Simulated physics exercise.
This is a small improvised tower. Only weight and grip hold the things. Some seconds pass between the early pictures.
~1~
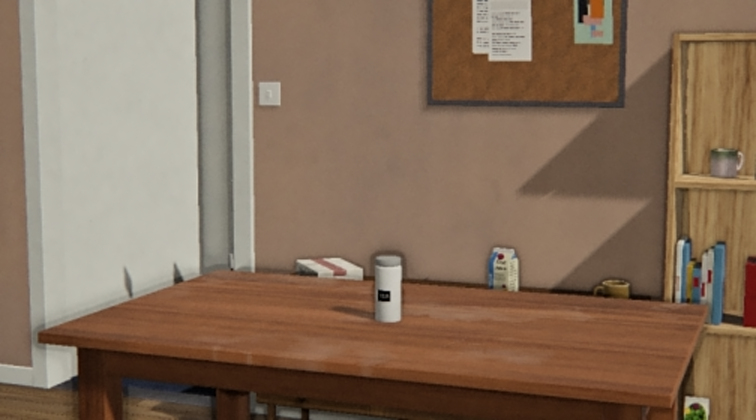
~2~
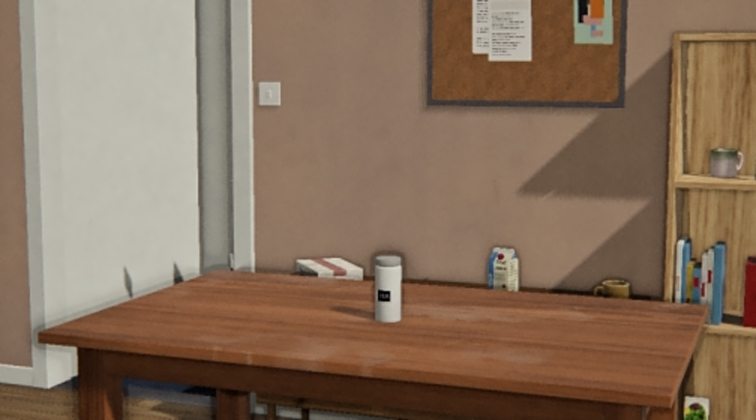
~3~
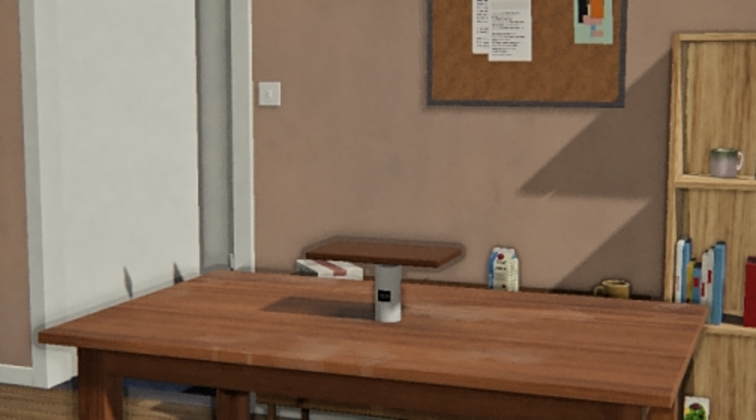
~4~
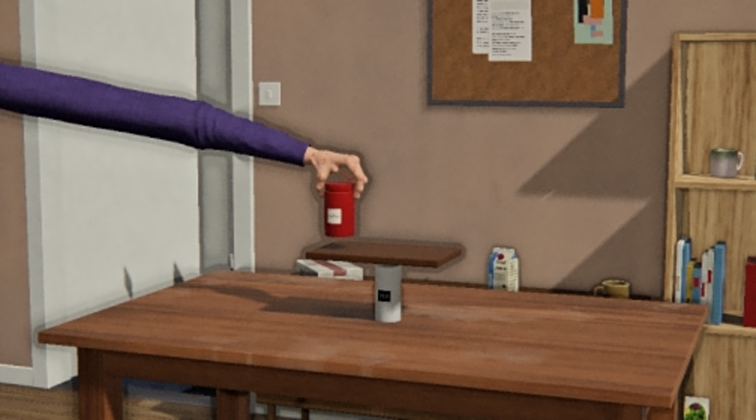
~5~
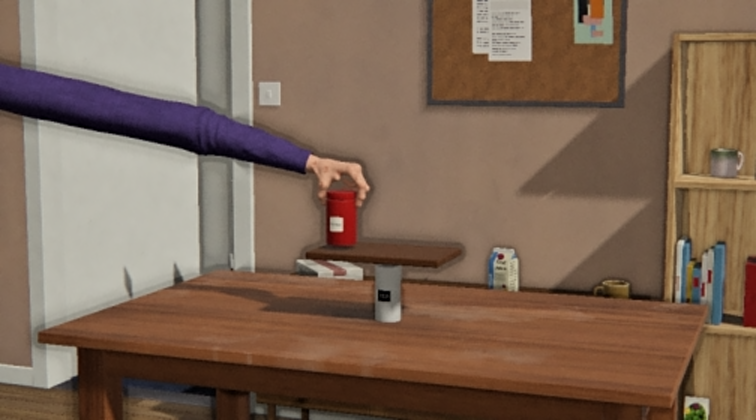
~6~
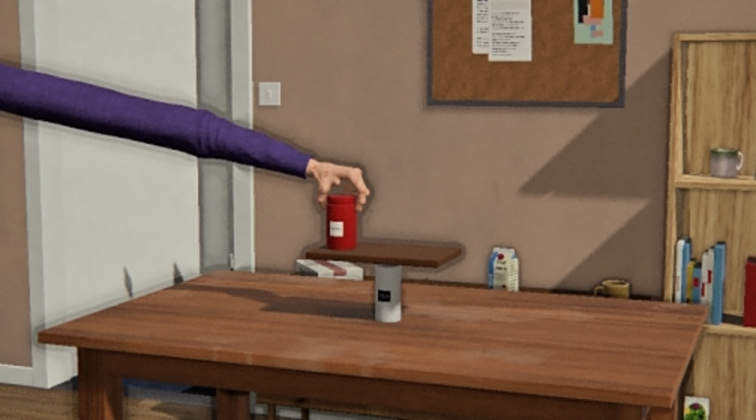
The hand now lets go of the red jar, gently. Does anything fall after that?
The stack comes apart.
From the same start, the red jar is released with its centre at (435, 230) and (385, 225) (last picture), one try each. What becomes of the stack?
In the first case it loses its balance; in the second case it stays up.
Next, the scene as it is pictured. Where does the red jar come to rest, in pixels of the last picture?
At about (294, 298).
Then, 0.50 s past the last view, red jar now fallen; brown lid on its side.
Then, 1.10 s past the last view, brown lid now fallen.
Finally, fallen, red jar and brown lid; white jar still in place. Final places as the last picture's camera would see them, red jar near (294, 298). The stack gives way.
